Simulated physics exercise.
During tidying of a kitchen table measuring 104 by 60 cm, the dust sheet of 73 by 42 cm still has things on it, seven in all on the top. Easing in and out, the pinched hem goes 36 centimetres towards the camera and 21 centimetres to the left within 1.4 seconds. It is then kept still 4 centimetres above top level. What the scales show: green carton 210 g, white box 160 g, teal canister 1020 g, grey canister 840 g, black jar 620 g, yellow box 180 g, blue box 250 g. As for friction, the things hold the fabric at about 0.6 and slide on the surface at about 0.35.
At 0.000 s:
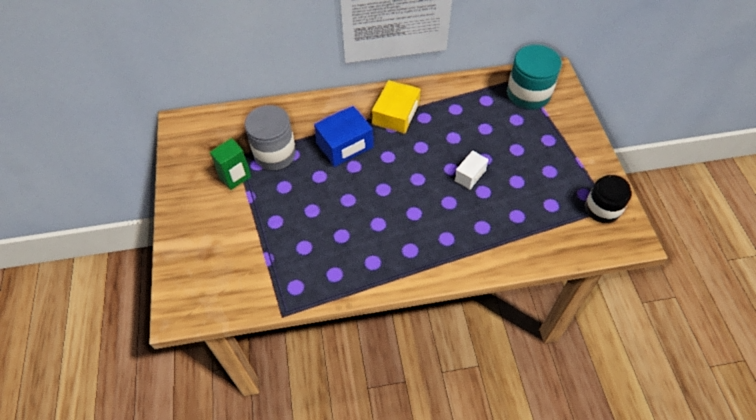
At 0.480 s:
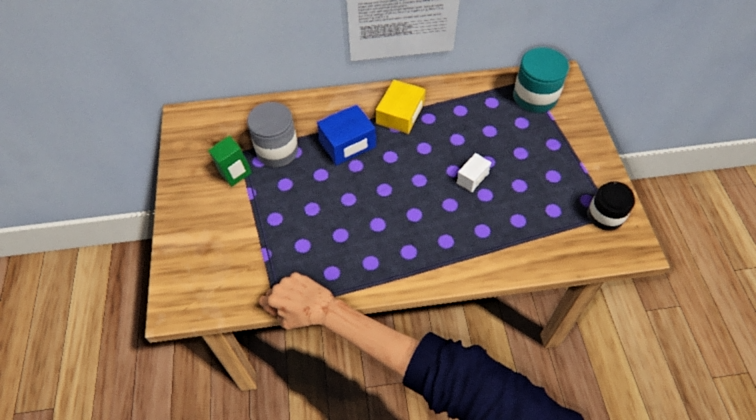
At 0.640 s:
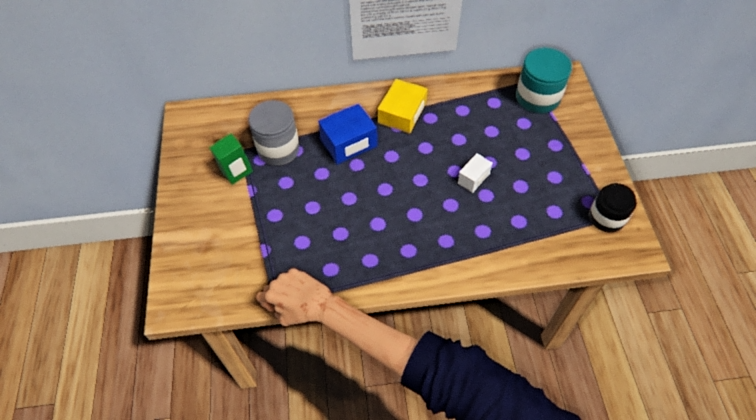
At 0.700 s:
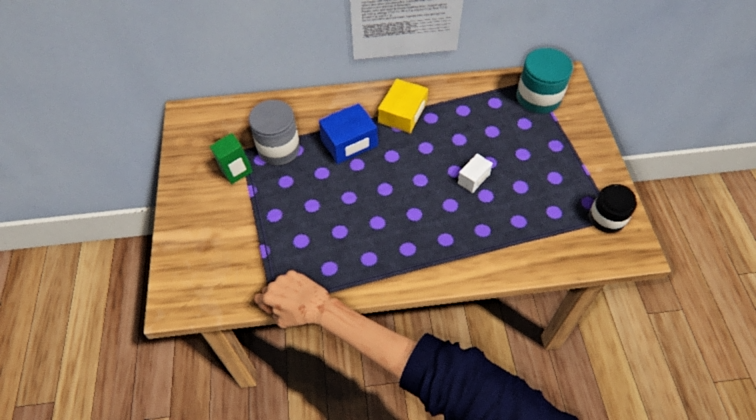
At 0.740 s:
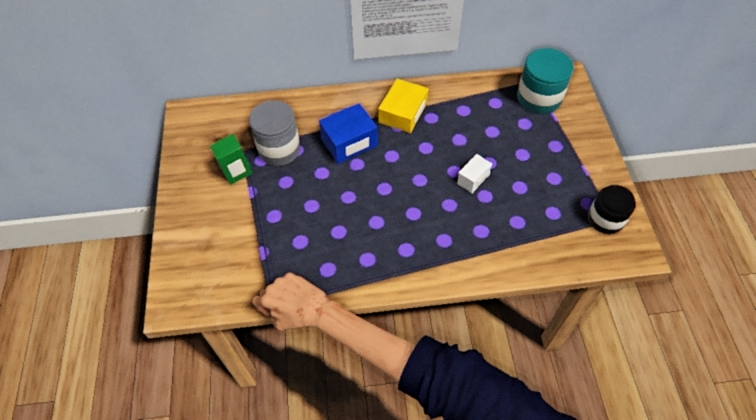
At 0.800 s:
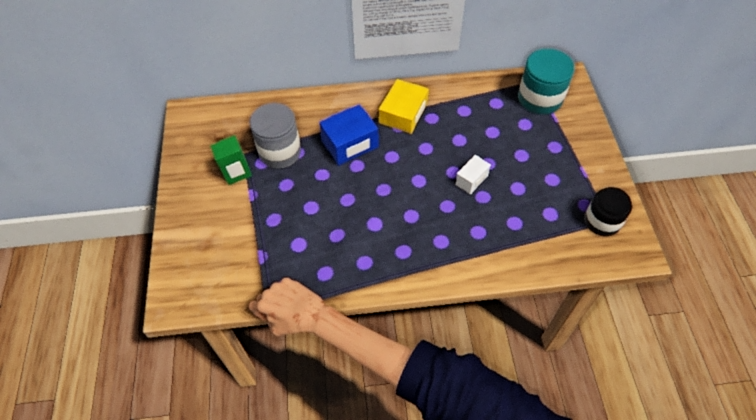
To begin with, a dark cloth with purple dots lies on a wooden table beneath boxes, canisters and a small black jar. A hand then reaches in and pinches its near left corner, tugging it very slightly leftward and towards the camera, while the objects barely shift.
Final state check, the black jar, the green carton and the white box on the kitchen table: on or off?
I reckon the black jar won't survive up there. I reckon the green carton will survive up there. I reckon the white box won't survive up there.
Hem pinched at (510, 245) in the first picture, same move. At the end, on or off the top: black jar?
After the pull, the black jar comes off.
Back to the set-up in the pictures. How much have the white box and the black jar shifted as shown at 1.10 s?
Approx. shift - white box: 10 cm; black jar: 8 cm.
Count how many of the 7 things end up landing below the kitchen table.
The count is 3.
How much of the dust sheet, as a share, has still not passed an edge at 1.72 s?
Share within the edges: Approx. 50 %.
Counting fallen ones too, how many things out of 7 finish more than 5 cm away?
7 of them.
At 1.1 s, 90 % of the dust sheet is still over the top; white box 10 cm off its start, black jar 8 cm off its start, green carton 5 cm off its start.
At 1.4 s, 75 % of the dust sheet is still over the top; white box 23 cm off its start, black jar 19 cm off its start, green carton 9 cm off its start.
At 1.7 s, 50 % of the dust sheet is still over the top; white box 37 cm off its start at (371, 294), black jar 30 cm off its start at (501, 267), green carton 9 cm off its start at (207, 177).
At 2.0 s, 30 % of the dust sheet is still over the top; white box over the edge, black jar over the edge, green carton 9 cm off its start.
At 3.6 s, 5 % of the dust sheet is still over the top; white box over the edge, black jar over the edge, green carton 9 cm off its start at (207, 177), blue box over the edge.
